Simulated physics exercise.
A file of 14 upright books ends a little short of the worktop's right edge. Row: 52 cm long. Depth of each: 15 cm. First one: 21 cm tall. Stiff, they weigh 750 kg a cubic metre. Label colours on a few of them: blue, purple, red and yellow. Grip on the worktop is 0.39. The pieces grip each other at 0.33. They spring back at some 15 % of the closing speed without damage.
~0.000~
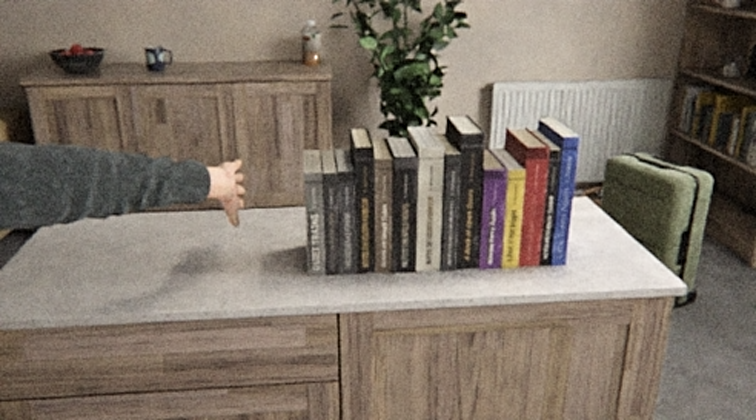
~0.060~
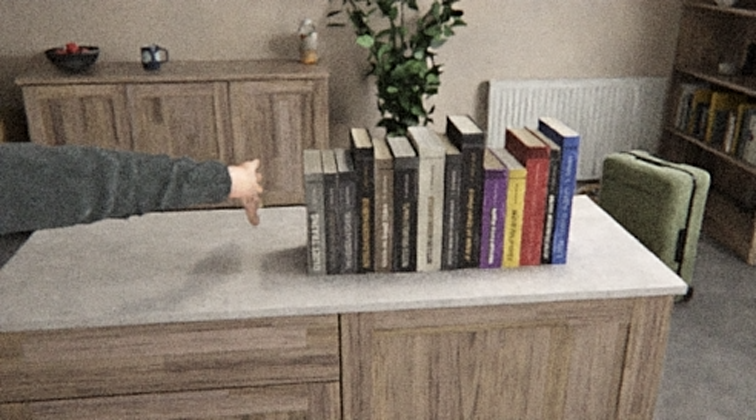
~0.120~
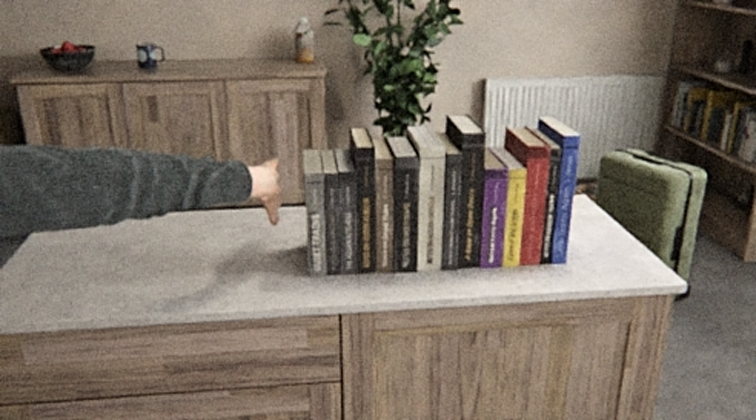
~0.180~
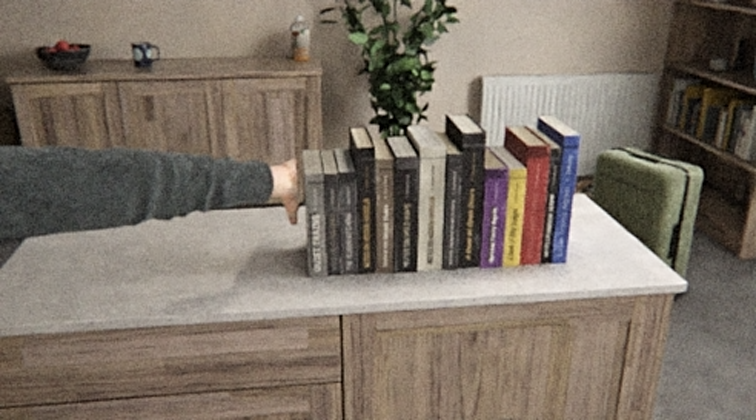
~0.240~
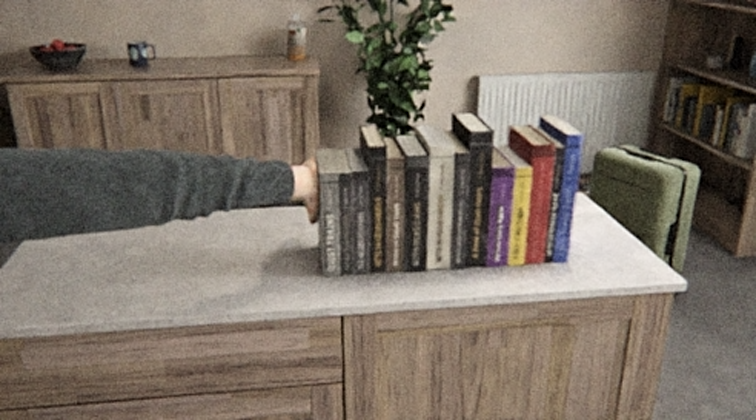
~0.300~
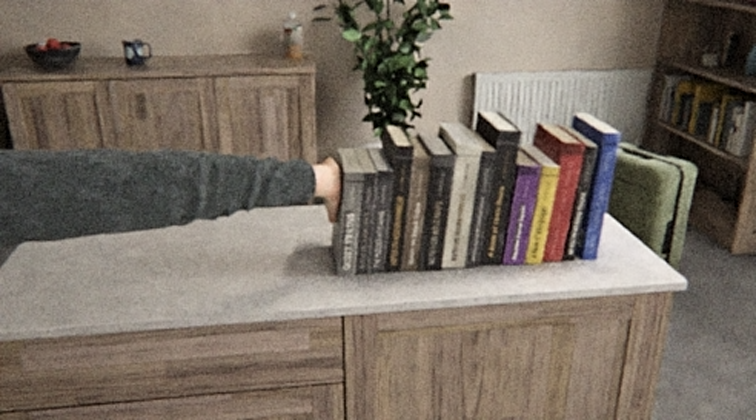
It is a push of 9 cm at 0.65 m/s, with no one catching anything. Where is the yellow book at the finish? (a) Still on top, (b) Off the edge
(a) Still on top.
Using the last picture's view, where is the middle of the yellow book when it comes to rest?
Close to (613, 236).
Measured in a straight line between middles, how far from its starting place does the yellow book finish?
Roughly 25 cm.
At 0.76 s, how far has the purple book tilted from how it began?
Near 50 degrees from how it began.
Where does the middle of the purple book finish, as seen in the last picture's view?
At about (580, 213).
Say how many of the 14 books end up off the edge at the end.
That would be 3 of them.
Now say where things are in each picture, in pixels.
In the first picture (pixels give the middle of a visible side; the camera moves round a little), hand (222, 185) 13 cm from the first; yellow book (514, 220); purple book (493, 221); red book (534, 209); none has stirred.
In the second picture, hand (242, 184) 9 cm from the first; yellow book (514, 220).
In the third picture, hand (262, 184) 52 mm from the first; yellow book (514, 220).
In the fourth picture, hand (282, 183) 13 mm from the first; yellow book (515, 219).
In the fifth picture, hand (303, 183) 26 mm in; yellow book (520, 218); movement in 6 of them.
In the sixth picture, hand (323, 182) 7 cm in; yellow book (542, 217) 5° from how it stood; red book (563, 204) 5° from how it stood; purple book (522, 217) 5° from how it stood; movement in 14 of them.
After 0.36 s, none of the 14 books off the edge, 14 disturbed; yellow book 17° from how it stood; blue book 18° from how it stood.
After 0.50 s, none of the 14 books off the edge, 14 disturbed; yellow book 39° from how it stood; blue book 67° from how it stood.
After 0.76 s, 3 of the 14 books off the edge; yellow book 65° from how it stood; blue book upside down.
After 0.98 s, 3 of the 14 books off the edge; yellow book on its side; red book on its side.
In the end (1.2 s), 3 of the 14 books off the edge; yellow book on its side; red book on its side; blue book on its side. From the last view, middles, yellow book near (613, 236).
